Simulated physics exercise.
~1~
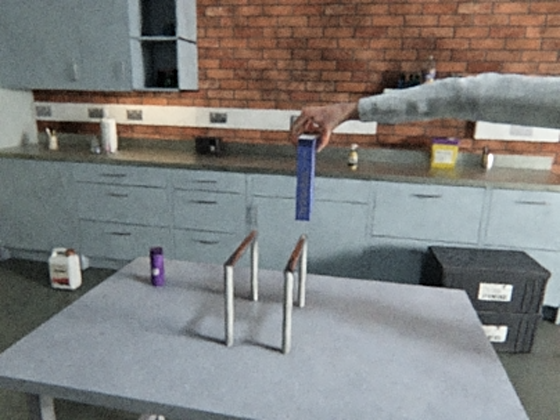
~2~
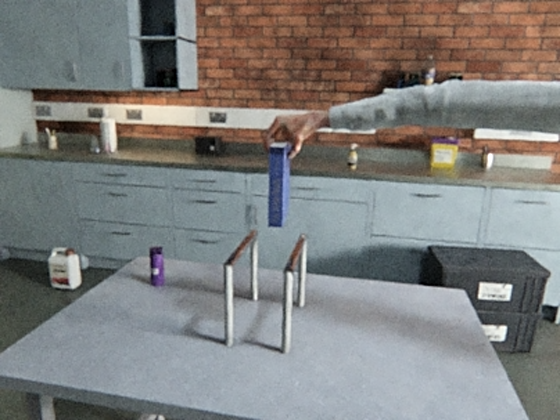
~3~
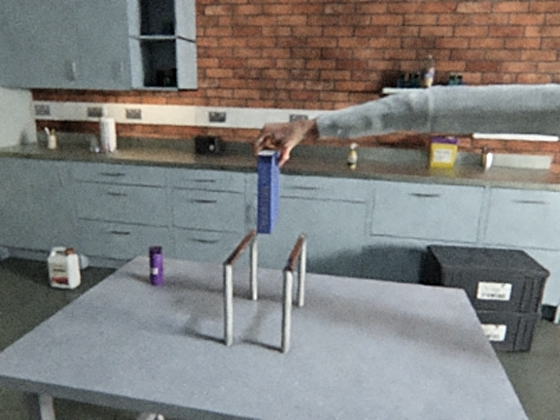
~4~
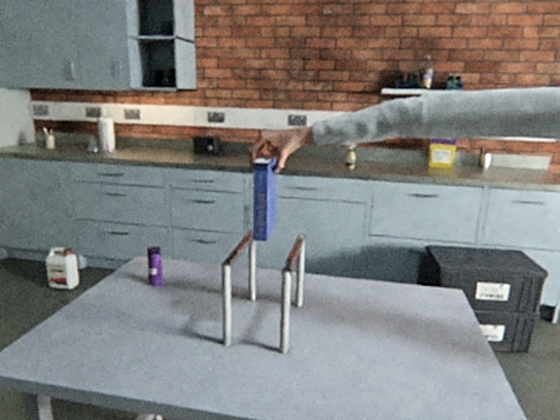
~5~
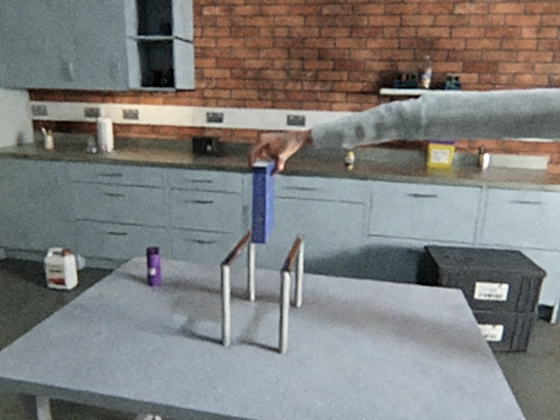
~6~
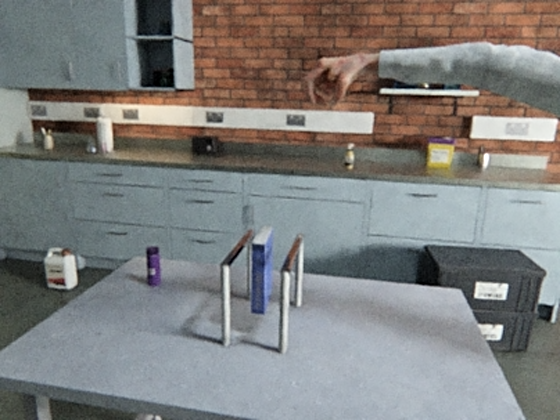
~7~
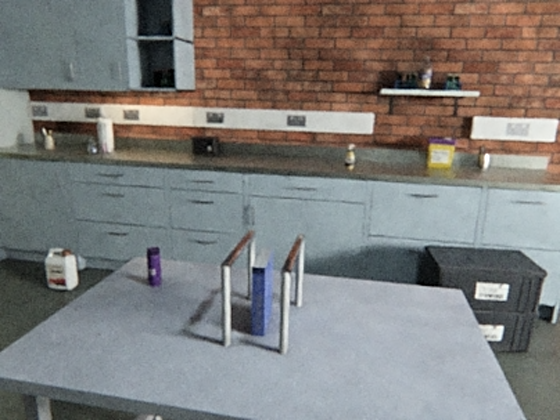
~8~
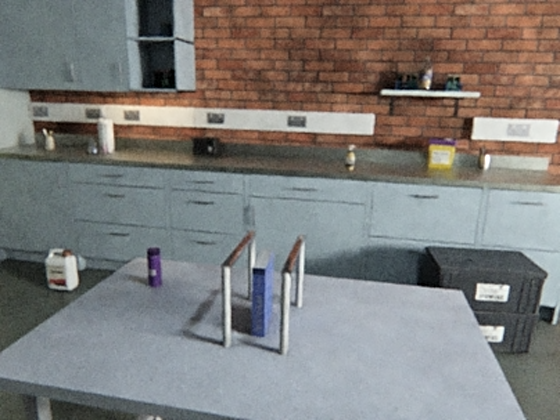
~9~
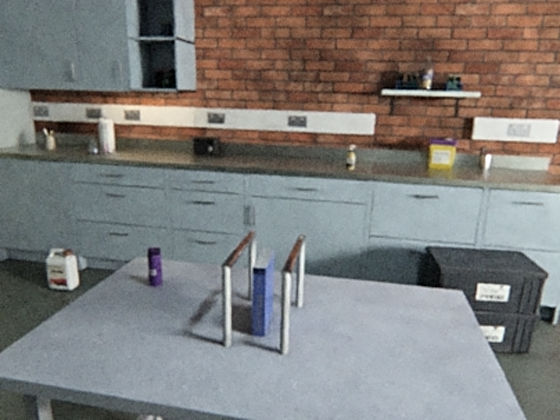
In a room with a red brick wall and pale blue-grey cabinets, a slightly swaying camera looks across a grey table. Two raised ledges on metal posts stand near its middle, a purple shaker sits to their left, and black boxes are stacked on the floor at the right. A hand reaching in from the right holds a blue book upright, carries it left and lowers it above the gap. The hand lets go and draws away as the book drops between the ledges. It reaches the table and stays upright there, while the shaker remains in place.
